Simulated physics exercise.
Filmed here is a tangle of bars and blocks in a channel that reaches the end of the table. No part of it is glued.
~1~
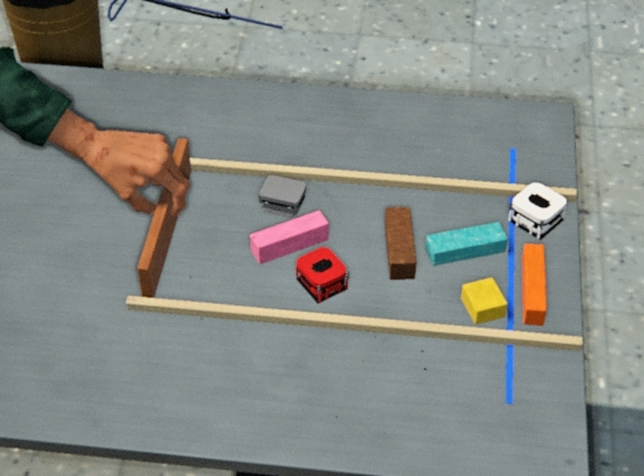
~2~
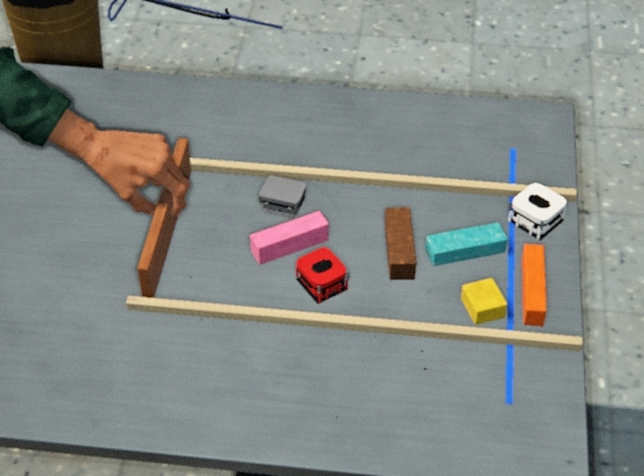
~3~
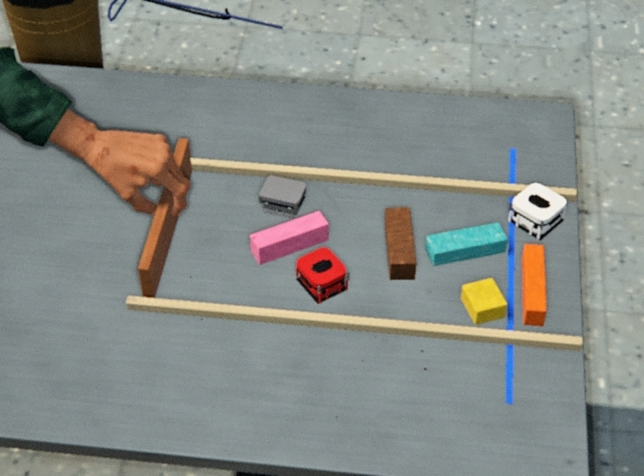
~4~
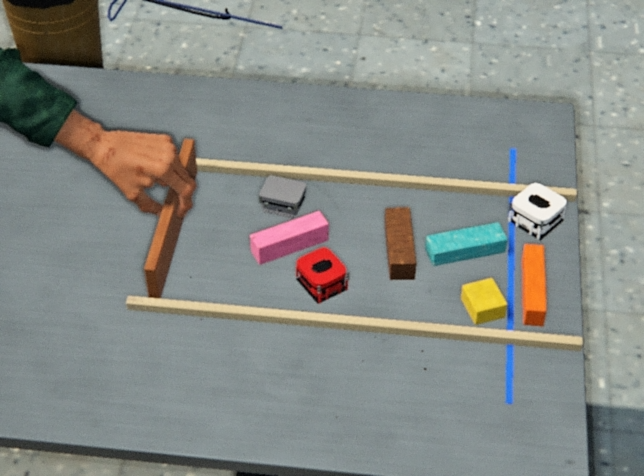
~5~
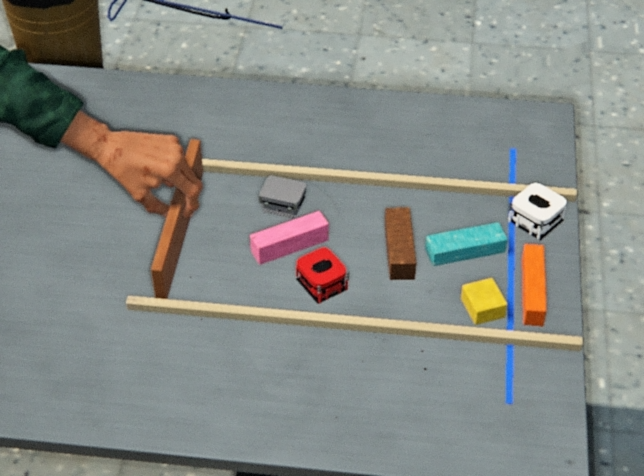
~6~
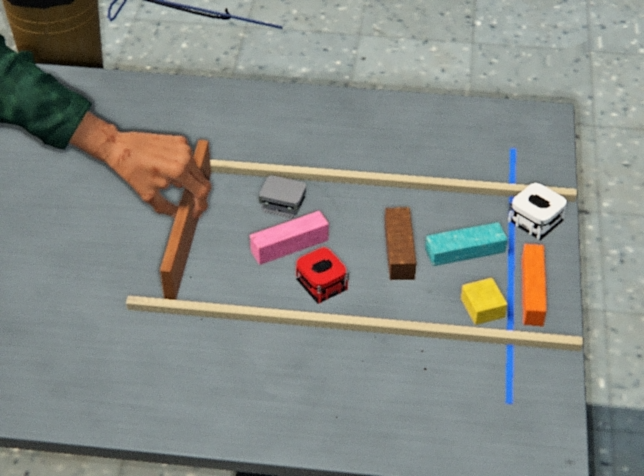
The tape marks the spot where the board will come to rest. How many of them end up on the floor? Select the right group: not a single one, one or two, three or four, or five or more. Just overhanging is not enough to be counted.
Odds are the fallen group will hold just one or two.
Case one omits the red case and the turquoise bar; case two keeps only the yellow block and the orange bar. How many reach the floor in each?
The answer is 0 and then 0.
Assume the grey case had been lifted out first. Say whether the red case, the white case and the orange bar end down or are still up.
Red case: Is still there; white case: Is still there; orange bar: Is gone.
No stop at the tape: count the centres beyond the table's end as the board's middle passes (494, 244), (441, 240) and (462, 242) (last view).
1, 0 and 0.
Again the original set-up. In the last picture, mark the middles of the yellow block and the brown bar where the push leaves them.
You'll see the yellow block at (566, 315), with the brown bar at (562, 266).
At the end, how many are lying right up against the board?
In contact: 3.
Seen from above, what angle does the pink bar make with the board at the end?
I'd say it's about 35° out of line.
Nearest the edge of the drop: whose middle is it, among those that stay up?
It is the white case.
Soon after, none off yet; white case at rest near (538, 211); orange bar at rest near (534, 284); yellow block at rest near (484, 301).
In the end, the number that fall off is one or two; gone, turquoise bar and orange bar.
